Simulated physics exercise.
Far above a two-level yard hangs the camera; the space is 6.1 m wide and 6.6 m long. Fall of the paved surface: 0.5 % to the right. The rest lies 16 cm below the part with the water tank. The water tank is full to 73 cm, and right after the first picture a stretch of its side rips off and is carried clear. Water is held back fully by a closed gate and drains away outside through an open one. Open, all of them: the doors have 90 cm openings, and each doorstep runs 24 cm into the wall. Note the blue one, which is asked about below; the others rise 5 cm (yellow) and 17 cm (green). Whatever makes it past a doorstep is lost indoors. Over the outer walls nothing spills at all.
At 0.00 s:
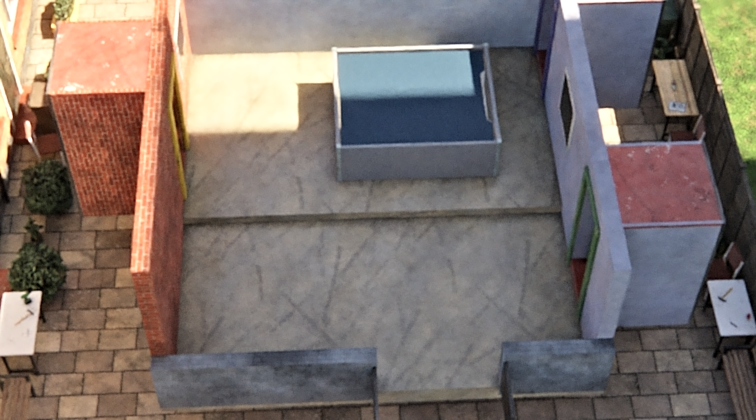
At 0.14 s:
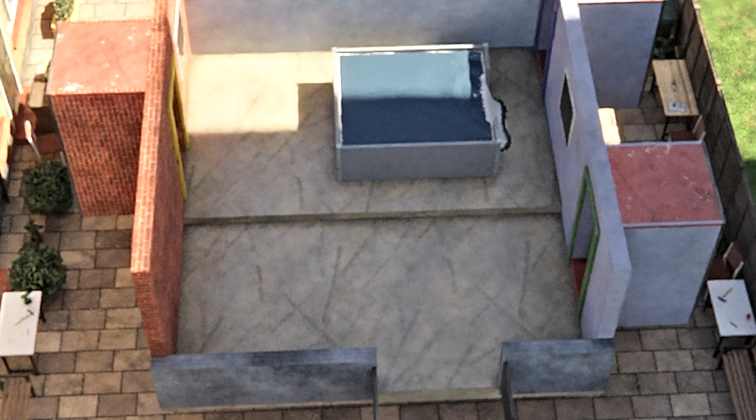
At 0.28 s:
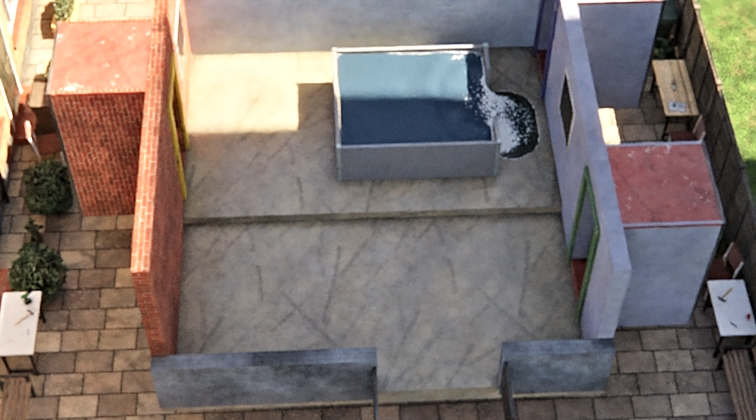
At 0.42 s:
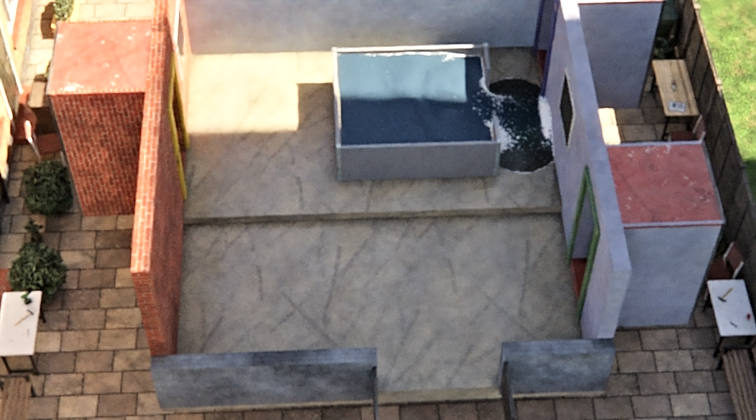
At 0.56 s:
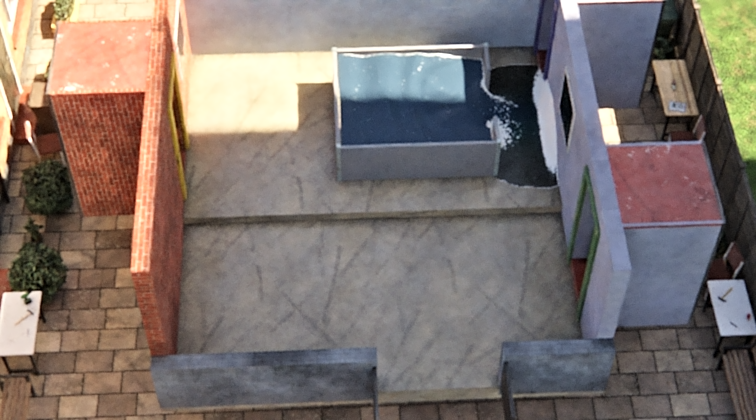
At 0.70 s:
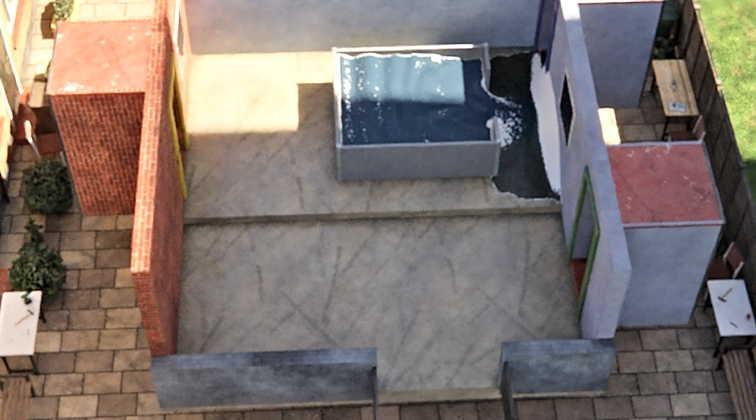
The clip opens on a high view of a walled, two-level yard, with still water filling a grey tank on the upper part. The tank's right side gives way, and water pours through the gap, foams across the floor to the right-hand wall, then spreads along it, reaching the blue door.
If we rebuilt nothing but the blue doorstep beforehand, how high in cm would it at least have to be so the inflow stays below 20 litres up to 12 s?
It would have to reach roughly 31 cm.
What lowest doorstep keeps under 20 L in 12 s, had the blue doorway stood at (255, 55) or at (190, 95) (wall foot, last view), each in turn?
In turn: About 7.5 cm, about 19 cm.
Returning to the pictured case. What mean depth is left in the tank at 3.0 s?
Around 39 cm deep on average.
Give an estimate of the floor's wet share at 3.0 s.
Approximately 50 % of it.
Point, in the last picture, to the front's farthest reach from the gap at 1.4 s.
Close to pixel (567, 299).
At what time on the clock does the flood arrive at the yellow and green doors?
Times: Yellow 4.5 s, green 1.3 s.
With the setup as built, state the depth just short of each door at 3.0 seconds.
Depth at yellow 0 cm, at green 6 cm, at blue 27 cm.
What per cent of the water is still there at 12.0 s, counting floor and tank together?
Something near 78 out of a hundred parts.
After 1.4 s water covers 15 % of the floor, deepest (57 cm) near (540, 126); 25 cm at the blue door, 15 litres in over its 14 cm doorstep.
After 3.0 s water covers 50 % of the floor, deepest (40 cm) near (528, 50); 27 cm at the blue door, 102 litres in over its 14 cm doorstep.
After 12.0 s water covers 95 % of the floor, deepest (16 cm) near (565, 289); 10 cm at the blue door, 199 litres in over its 14 cm doorstep.
At the blue door as built, the water arrived by 0.6 s and peaked near 29 cm at 2.6 s.
Run again over the same 12 s with other heights there, 40 litres in over 26.5 cm, 7 litres over 36 cm. The limit of 20 litres is kept from about 31 cm up.
